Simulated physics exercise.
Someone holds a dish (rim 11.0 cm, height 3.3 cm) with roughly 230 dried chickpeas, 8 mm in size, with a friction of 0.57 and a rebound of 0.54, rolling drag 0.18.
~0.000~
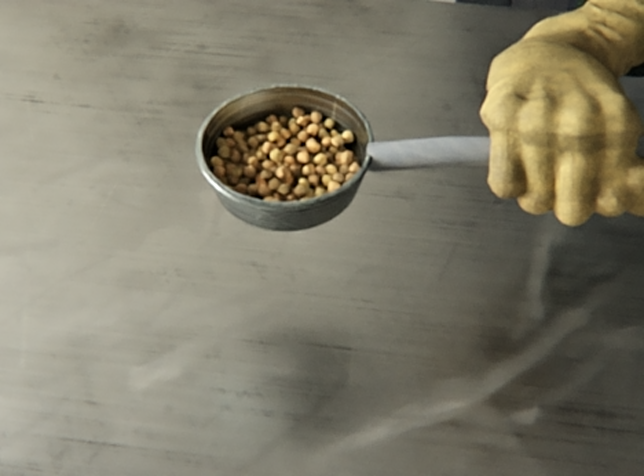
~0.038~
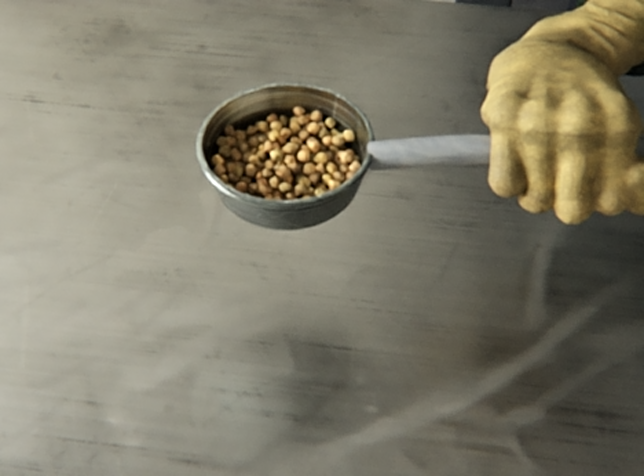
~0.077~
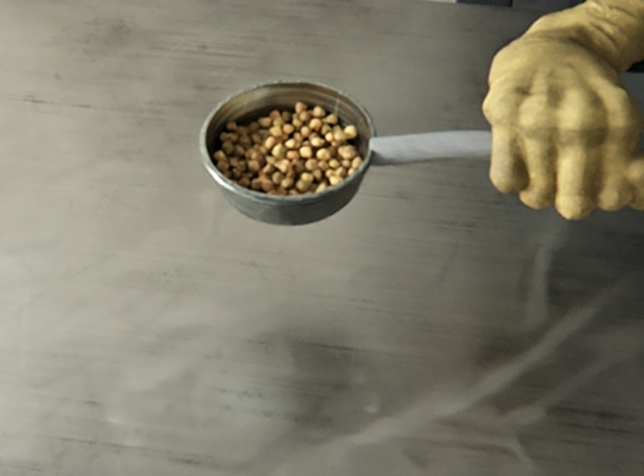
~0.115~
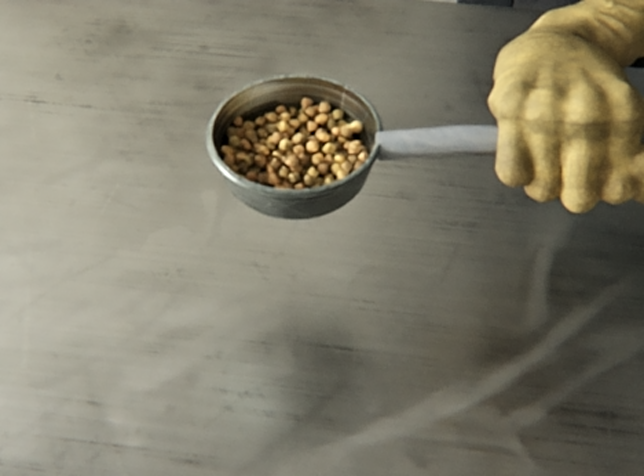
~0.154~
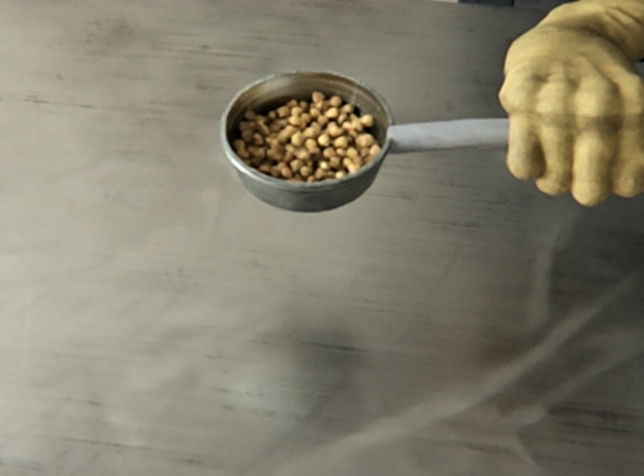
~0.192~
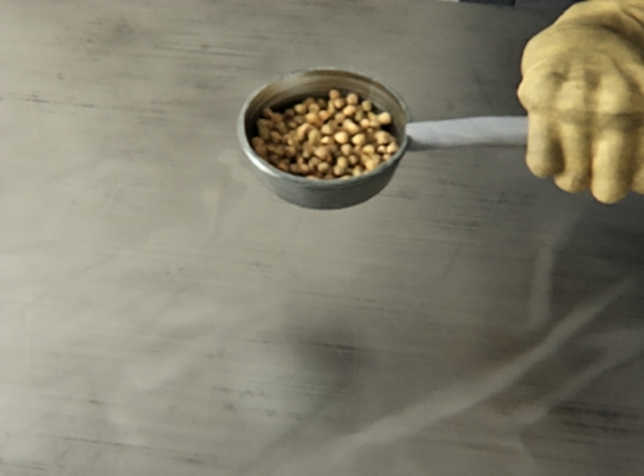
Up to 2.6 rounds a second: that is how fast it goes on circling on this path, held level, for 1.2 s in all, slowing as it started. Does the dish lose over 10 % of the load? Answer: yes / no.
Answer: No.
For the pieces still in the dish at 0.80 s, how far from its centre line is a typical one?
I'd say close to 3.0 cm.
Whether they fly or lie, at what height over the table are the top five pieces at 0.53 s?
I'd say some 14 cm.
After 0.53 s, dish 100 %; middle of the pieces not yet landed near (301, 151).
After 0.80 s, dish 100 %; middle of the pieces not yet landed near (303, 189).
After 1.06 s, dish 100 %; middle of the pieces not yet landed near (351, 164).
Then, at 1.30 s, dish 100 %; middle of the pieces not yet landed near (352, 172).
By 1.6 s all is still; dish 100 %.
